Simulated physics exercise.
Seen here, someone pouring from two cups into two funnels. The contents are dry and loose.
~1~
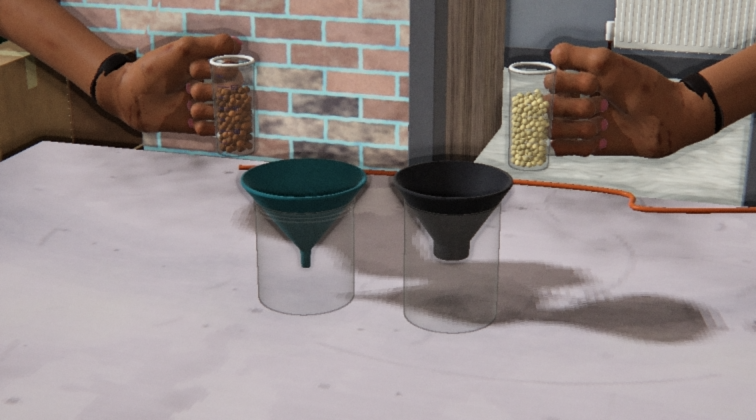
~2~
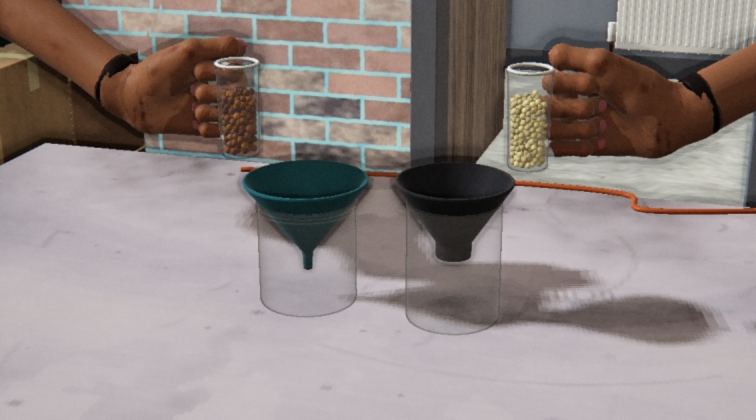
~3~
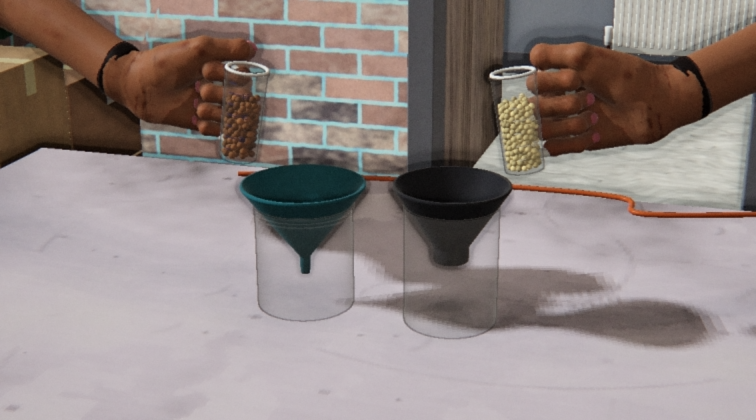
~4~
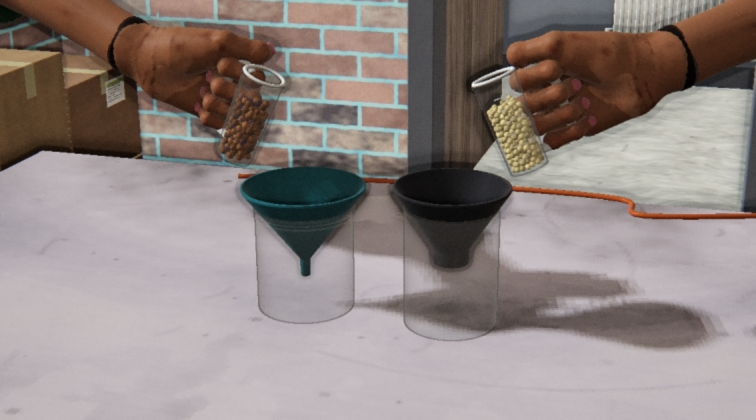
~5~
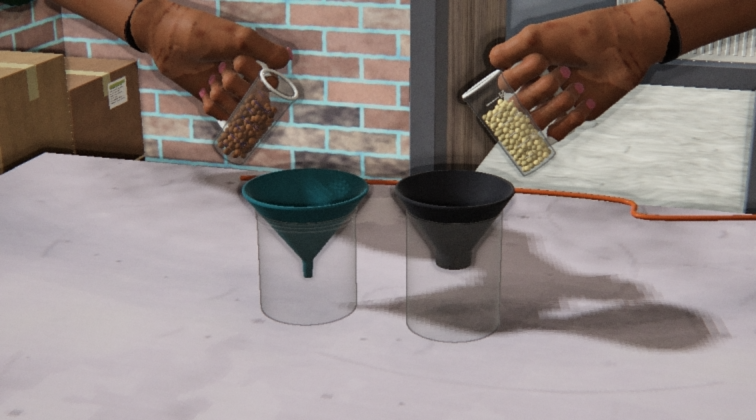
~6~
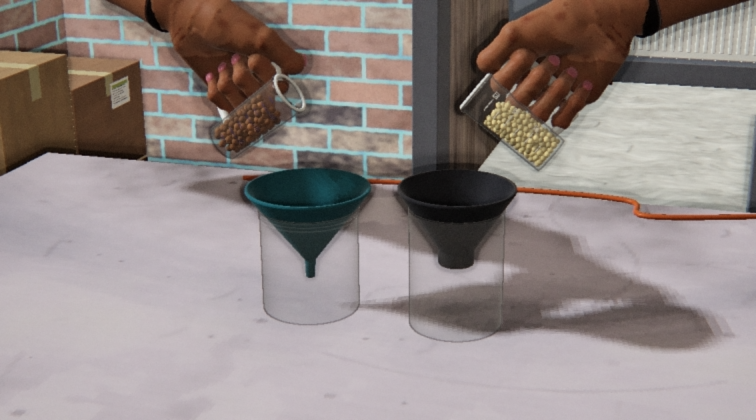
Two hands holding small clear cups, one of brown balls and one of pale beans, hung almost still at first, then steadily tilted them inward above a teal funnel and a black one.
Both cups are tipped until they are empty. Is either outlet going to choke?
In the end the left one gets blocked, and the right one runs clear.
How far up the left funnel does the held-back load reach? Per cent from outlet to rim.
Some 70 per cent.
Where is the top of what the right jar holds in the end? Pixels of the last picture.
Close to (483, 309).
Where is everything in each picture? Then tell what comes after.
Left funnel at (304, 187), outlet at (306, 267), narrower than one piece; left cup at (234, 107), holding cereal balls; right funnel at (453, 189), outlet at (451, 254), about 5 pieces wide; right cup at (531, 117), holding soya beans, in the first picture.
Left cup at (239, 109), upright; right cup at (529, 118), upright, in the second picture.
Left cup at (243, 113), tipped 9°; right cup at (519, 121), tipped 9°, in the third picture.
Left cup at (249, 116), tipped 23°; right cup at (511, 123), tipped 23°, in the fourth picture.
Left cup at (254, 118), tipped 38°; right cup at (510, 124), tipped 38°, in the fifth picture.
Left funnel at (308, 196), outlet at (311, 276); left cup at (257, 118), tipped 52°; right funnel at (457, 197), outlet at (456, 263); right cup at (513, 124), tipped 52°, in the sixth picture.
Then, 0.19 s past the last view, left, all still in the cup; right, all still in the cup.
Then, 0.44 s past the last view, left, all still in the cup; right, all still in the cup.
Then, 0.70 s past the last view, left, most still in the cup, a small part in or over the funnel; right, most still in the cup, about a quarter in or over the funnel, a stray few down in the jar.
Finally, left, all stuck in the funnel, none down in the jar; right, all down in the jar.
